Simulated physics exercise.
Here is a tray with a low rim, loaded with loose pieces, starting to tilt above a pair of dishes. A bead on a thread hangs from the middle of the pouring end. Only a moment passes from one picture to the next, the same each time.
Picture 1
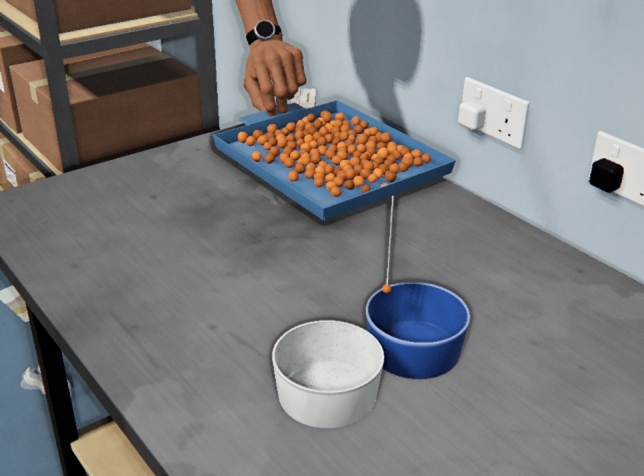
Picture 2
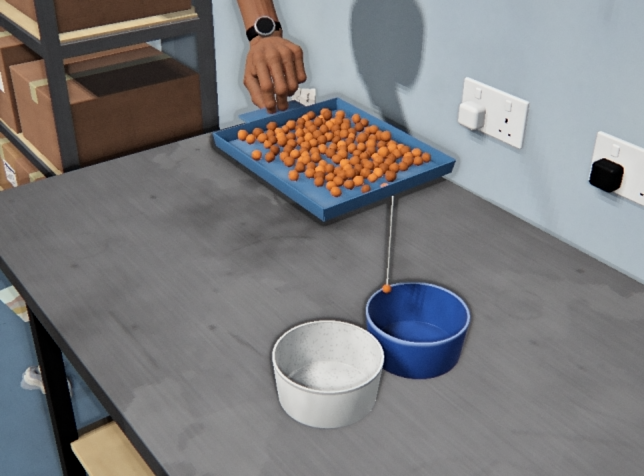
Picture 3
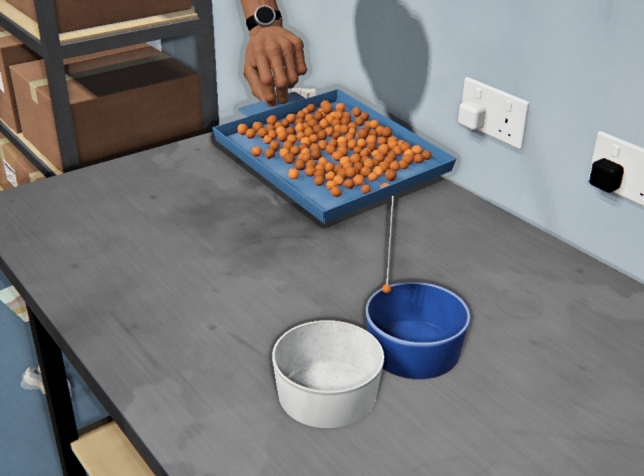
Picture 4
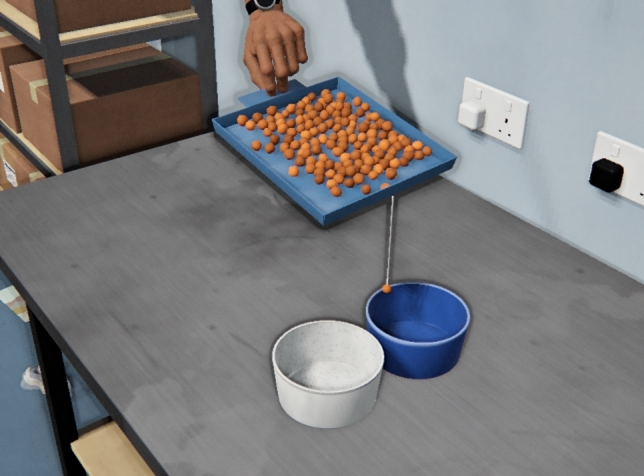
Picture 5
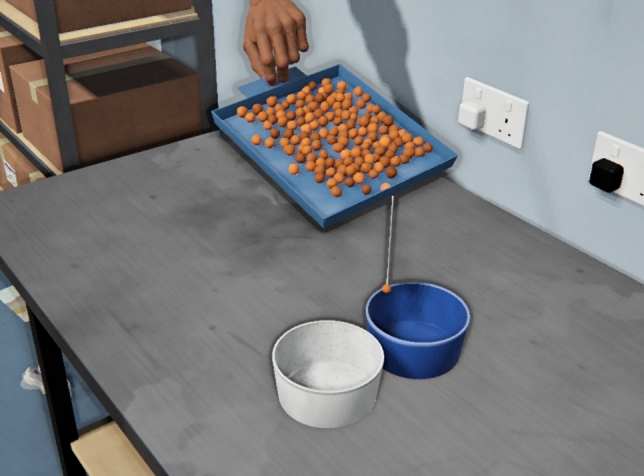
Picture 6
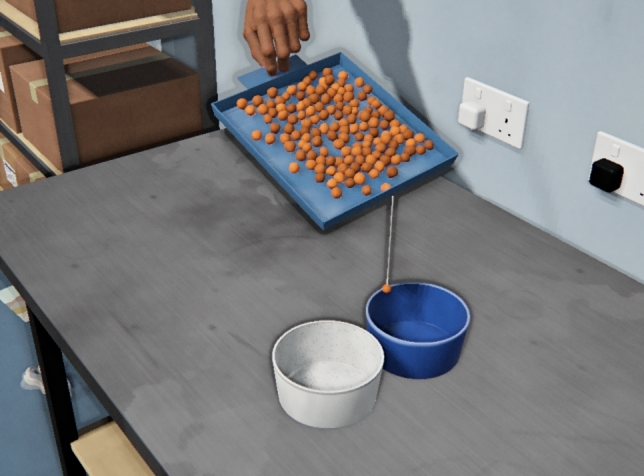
A blue tray of orange coated peanuts tilts slowly, seen from above and to one side over a dark grey worktop in a room with pale blue walls, shelved boxes and sockets. A white dish sits left of a blue one below, with an orange bead hanging on a thread. The hand lifts the tray's back, its front left corner dipping lowest, while the camera stays still.
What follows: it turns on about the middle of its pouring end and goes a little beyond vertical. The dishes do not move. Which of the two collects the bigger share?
More goes to the left dish.
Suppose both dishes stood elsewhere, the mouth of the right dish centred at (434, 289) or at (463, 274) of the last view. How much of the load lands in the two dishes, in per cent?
About 80 and 40 per cent.
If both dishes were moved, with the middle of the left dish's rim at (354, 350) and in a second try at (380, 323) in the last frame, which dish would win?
The first try: The left one. The second: The left dish.
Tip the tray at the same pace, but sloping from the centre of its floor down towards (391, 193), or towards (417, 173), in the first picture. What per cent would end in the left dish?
The first gives 10 %, the second 0 %.
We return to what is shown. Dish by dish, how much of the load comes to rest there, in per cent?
The left dish has 60 per cent, the right dish has 10.
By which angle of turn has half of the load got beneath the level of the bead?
Roughly 110°.
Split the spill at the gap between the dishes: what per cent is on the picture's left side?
Close to 60 per cent.
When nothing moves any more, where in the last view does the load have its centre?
Close to (341, 381).
Shortly afterwards, tray tipped steeply; all but a few on the tray; only a few outside both.
Next, tray tipped past a quarter turn; near two thirds on the tray; a little in the left dish; only a few in the right dish; only a few outside both; near a quarter in the air.
Some moments later, tray tipped past a quarter turn; near two thirds in the left dish; a little in the right dish; near a quarter outside both; only a few in the air.
In the end, tray tipped past a quarter turn; near two thirds in the left dish; a little in the right dish; near a quarter outside both; only a few in the air.
